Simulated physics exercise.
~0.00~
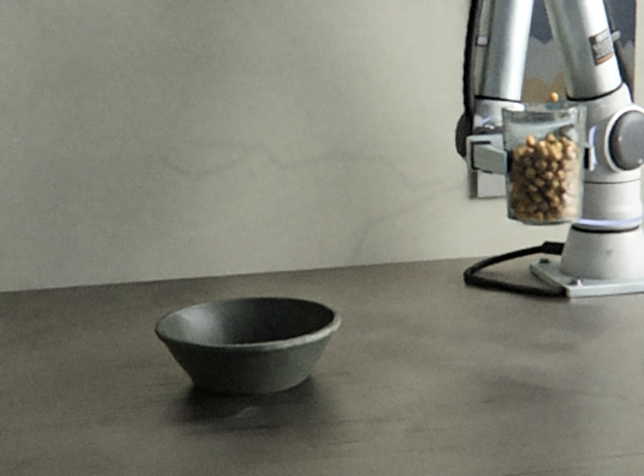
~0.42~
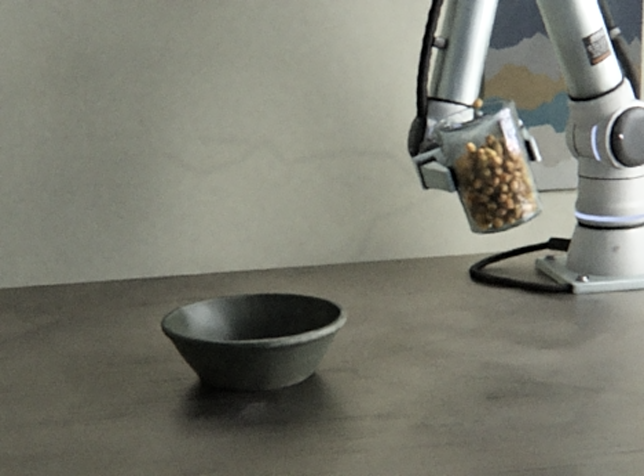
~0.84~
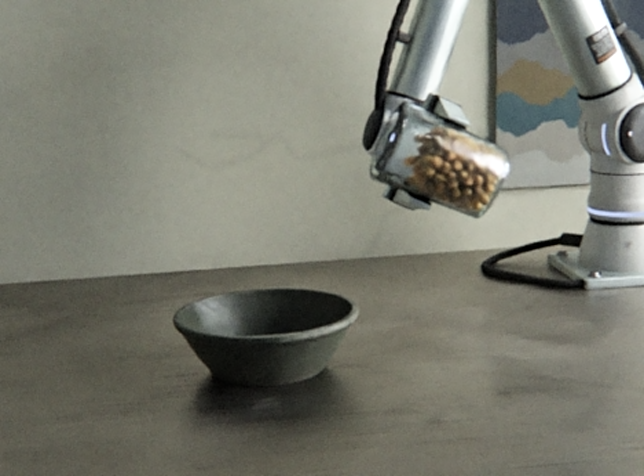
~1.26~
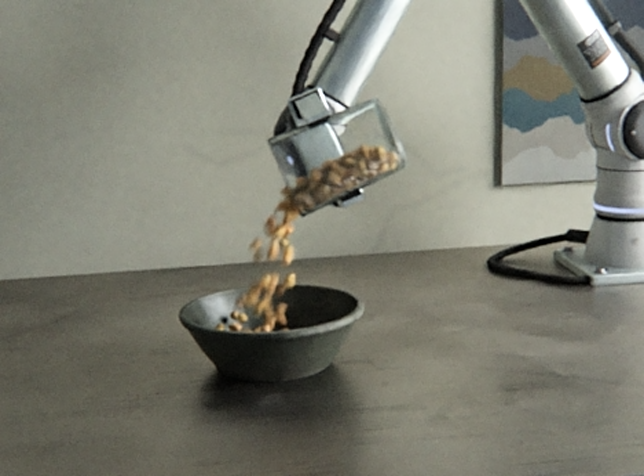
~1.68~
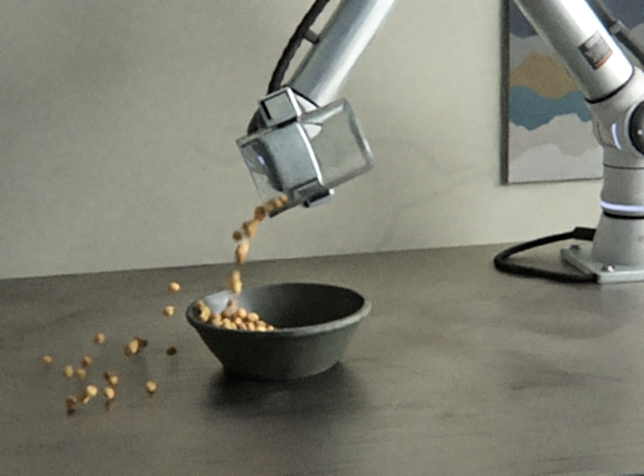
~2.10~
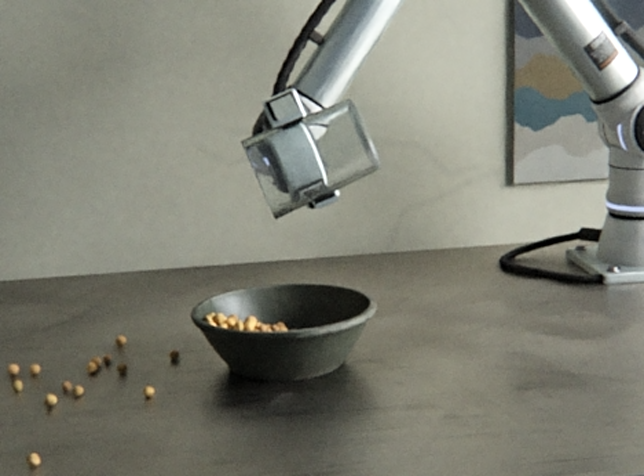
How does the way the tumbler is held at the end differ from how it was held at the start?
The tumbler was upright in the gripper at the start, but at the end it was held on its side above the bowl.
